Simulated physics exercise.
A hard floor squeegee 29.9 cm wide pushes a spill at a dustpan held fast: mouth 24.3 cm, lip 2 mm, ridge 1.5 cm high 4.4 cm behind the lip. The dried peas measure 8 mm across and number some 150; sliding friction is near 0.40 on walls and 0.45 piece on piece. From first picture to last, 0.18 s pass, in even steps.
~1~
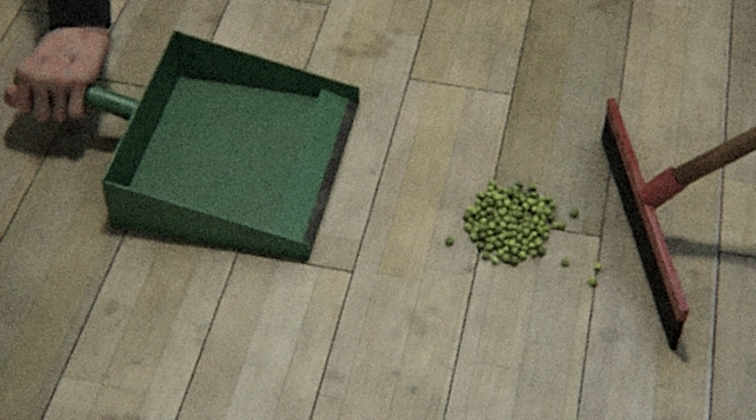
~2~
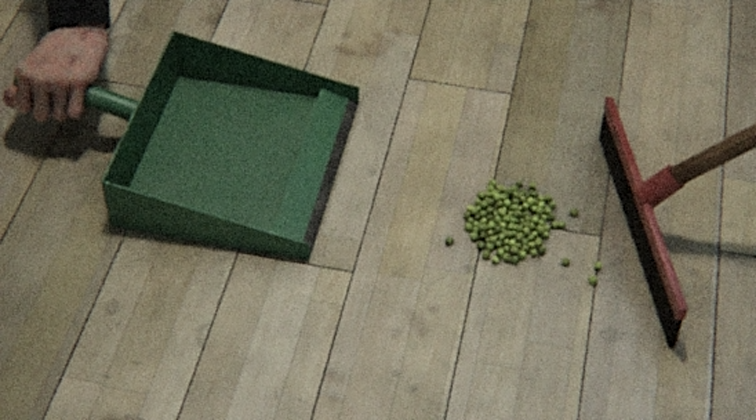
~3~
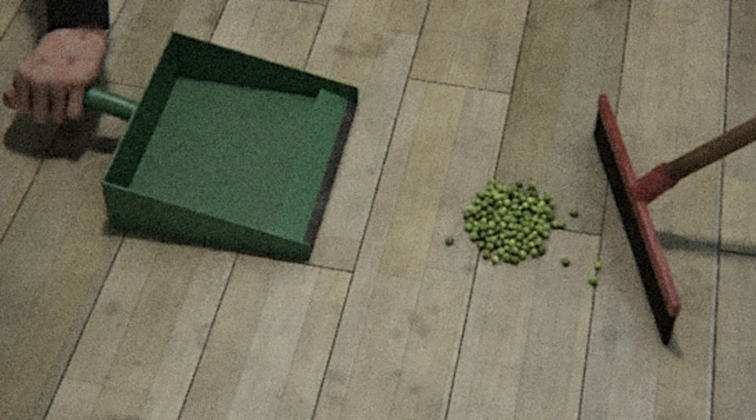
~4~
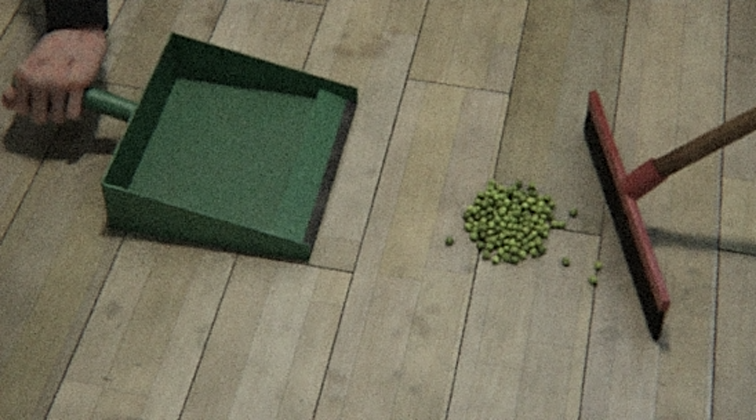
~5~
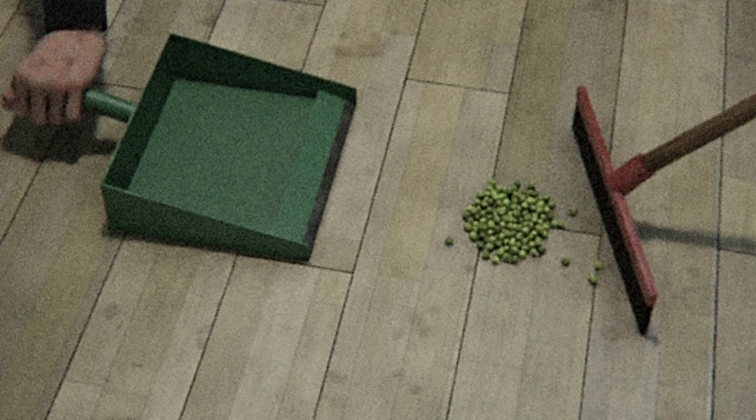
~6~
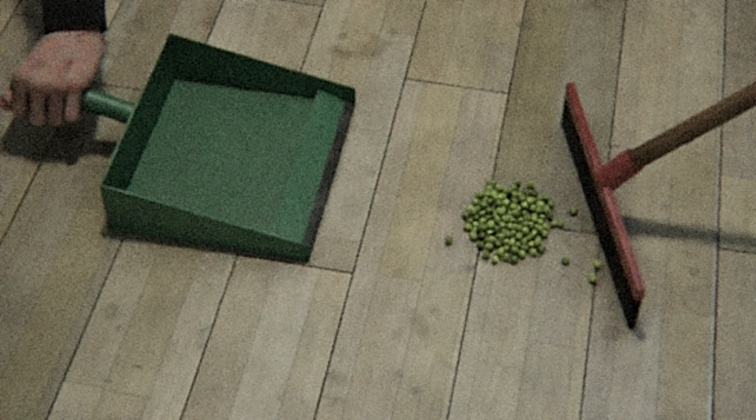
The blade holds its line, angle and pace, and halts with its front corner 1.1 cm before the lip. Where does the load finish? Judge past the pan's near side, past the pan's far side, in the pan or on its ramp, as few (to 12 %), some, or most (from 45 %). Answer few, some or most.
Near side: Few, far side: Few, pan: Few.
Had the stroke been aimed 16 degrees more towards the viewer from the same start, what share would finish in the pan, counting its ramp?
In that case some 0 per cent.
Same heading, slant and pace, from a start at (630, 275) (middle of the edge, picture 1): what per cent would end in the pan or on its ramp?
About 0 per cent.
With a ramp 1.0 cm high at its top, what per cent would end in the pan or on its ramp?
Then about 0 per cent.
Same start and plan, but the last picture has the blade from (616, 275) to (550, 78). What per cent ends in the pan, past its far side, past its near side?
Pan 0, far 0, near 5.
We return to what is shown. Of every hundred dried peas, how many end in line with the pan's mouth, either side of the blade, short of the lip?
Some 90 per cent.
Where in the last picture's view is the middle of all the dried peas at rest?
Near (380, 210).
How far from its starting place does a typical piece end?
Roughly 14 cm.
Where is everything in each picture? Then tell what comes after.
The first picture shows blade from (682, 315) to (611, 108), moved 0.0 cm, 0 of the pieces shifted so far; middle of the pieces at (510, 217); pan at (223, 159).
The second picture shows blade from (681, 313) to (609, 106), moved 0.2 cm, 0 of the pieces shifted so far; middle of the pieces at (510, 217).
The third picture shows blade from (674, 310) to (602, 104), moved 0.9 cm, 0 of the pieces shifted so far; middle of the pieces at (510, 217).
The fourth picture shows blade from (664, 305) to (592, 101), moved 2.0 cm, 0 of the pieces shifted so far; middle of the pieces at (510, 217).
The fifth picture shows blade from (651, 300) to (581, 96), moved 3.3 cm, 0 of the pieces shifted so far; middle of the pieces at (509, 216).
The sixth picture shows blade from (639, 294) to (570, 92), moved 4.6 cm, 0 of the pieces shifted so far; middle of the pieces at (509, 216); pan at (221, 161).
Then, 0.32 s after the last picture, middle of the blade 18 cm from the lip; 0 % over the lip, far side 0 %, near side 0 %.
Then, 0.53 s after the last picture, middle of the blade 11 cm from the lip; 0 % over the lip, far side 0 %, near side 0 %.
Then, 0.86 s after the last picture, middle of the blade 6 cm from the lip; 0 % over the lip, far side 0 %, near side 10 %.
In the end, near side 10 %, far side 0 %, pan 0 %, in front of the lip or behind the blade 90 %.
